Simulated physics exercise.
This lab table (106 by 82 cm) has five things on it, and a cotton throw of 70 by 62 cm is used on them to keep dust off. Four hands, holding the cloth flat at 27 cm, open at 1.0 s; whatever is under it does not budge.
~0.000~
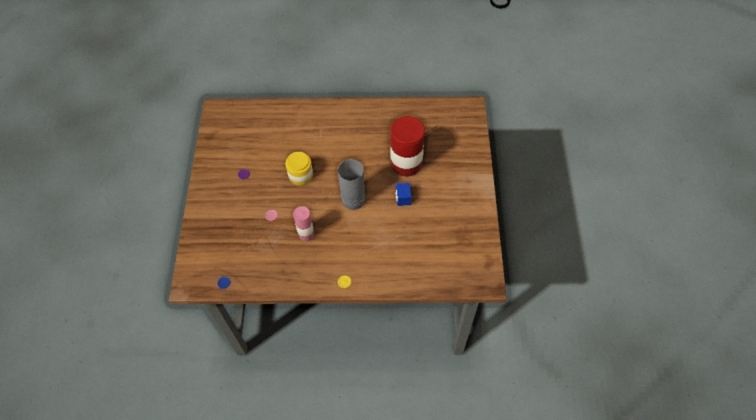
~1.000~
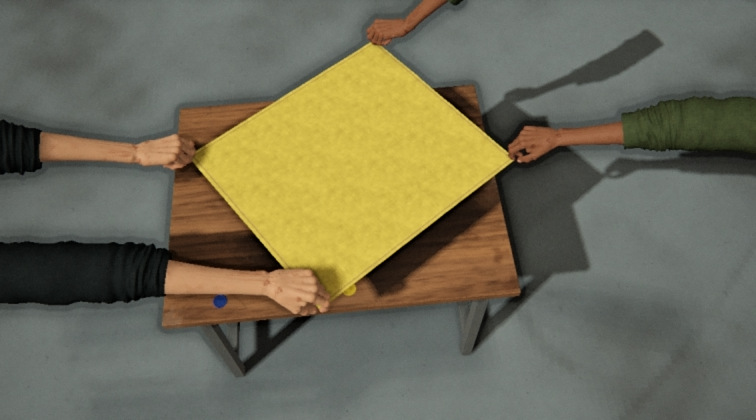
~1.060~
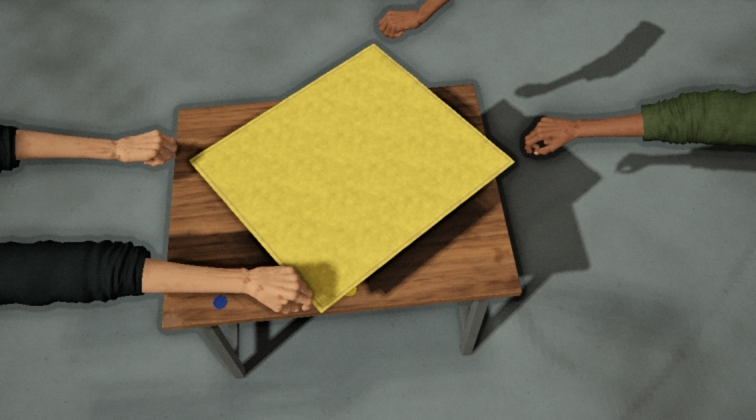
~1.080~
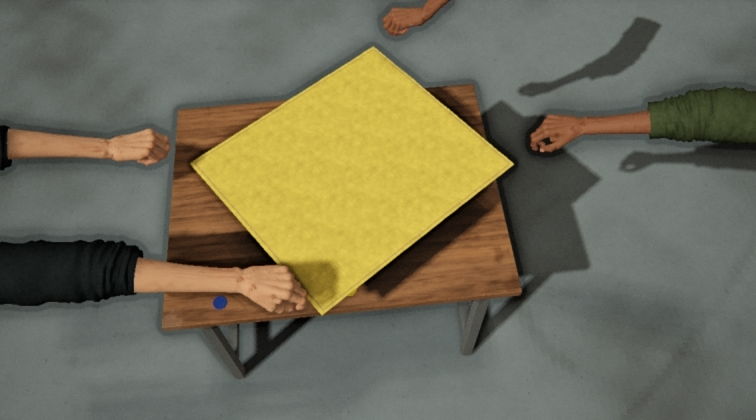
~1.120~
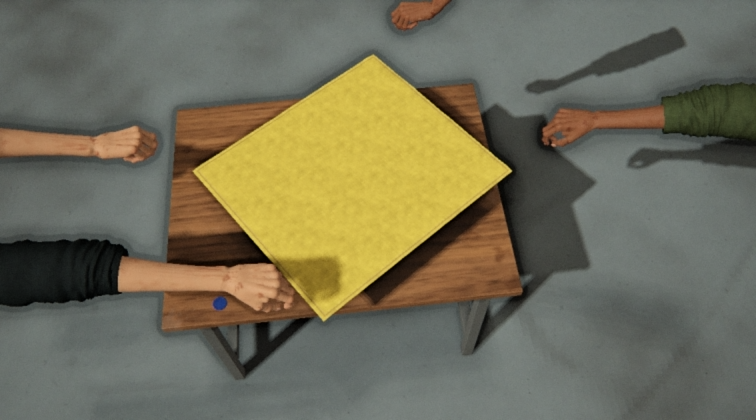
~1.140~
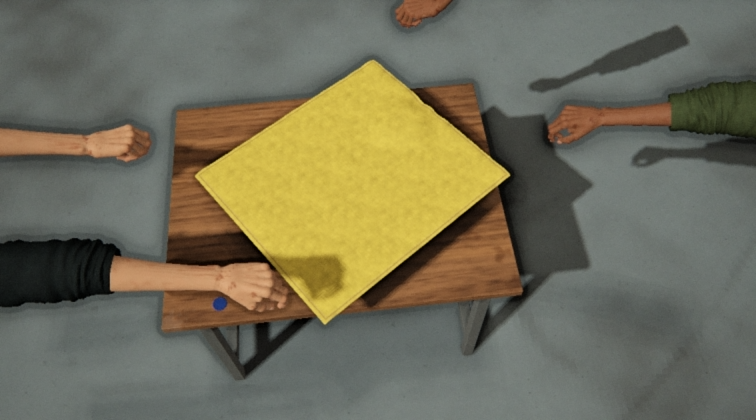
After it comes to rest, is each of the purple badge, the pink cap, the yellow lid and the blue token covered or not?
The purple badge remains in the open, the pink cap gets covered, the yellow lid vanishes under it, the blue token still shows.
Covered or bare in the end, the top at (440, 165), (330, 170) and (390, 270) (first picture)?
Result, same order: Overlaid, overlaid, visible.
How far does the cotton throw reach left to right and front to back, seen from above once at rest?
It covers around 78 cm side to side and 70 cm front to back.
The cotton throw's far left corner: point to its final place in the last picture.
That corner settles near pixel (233, 202) in the last view.
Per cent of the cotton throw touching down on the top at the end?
20 %, roughly.
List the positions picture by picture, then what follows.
In the first frame, purple badge (244, 174); pink cap (271, 215); yellow lid (345, 282); blue token (224, 283); grey cup (351, 170), 18 cm tall; yellow bottle (298, 160), 9 cm tall; blue box (404, 190), 6 cm tall; pink canister (302, 213), 14 cm tall; red tin (408, 129), 20 cm tall.
In the second frame, cotton throw corners (320, 309) (189, 156) (374, 41) (515, 159); highest point 27 cm, lowest 27 cm.
In the third frame, cotton throw corners (321, 313) (189, 161); highest point 25 cm, lowest 25 cm.
In the fourth frame, cotton throw corners (322, 315) (190, 164); highest point 24 cm, lowest 24 cm.
In the fifth frame, cotton throw corners (324, 321) (193, 171); highest point 21 cm, lowest 20 cm.
In the sixth frame, cotton throw corners (325, 324) (195, 176) (373, 60) (510, 175); highest point 20 cm, lowest 18 cm.
At 1.3 s, 20 % of it is down, spanning 77 by 68 cm, above yellow lid, pink cap.
At 1.5 s, 20 % of it is down, spanning 79 by 69 cm, above yellow lid, pink cap.
At 1.7 s, 20 % of it is down, spanning 79 by 71 cm, above yellow lid, pink cap.
At 1.9 s, 20 % of it is down, spanning 79 by 69 cm, above yellow lid, pink cap.
At 2.7 s, 20 % of it is down, spanning 79 by 69 cm, above yellow lid, pink cap.
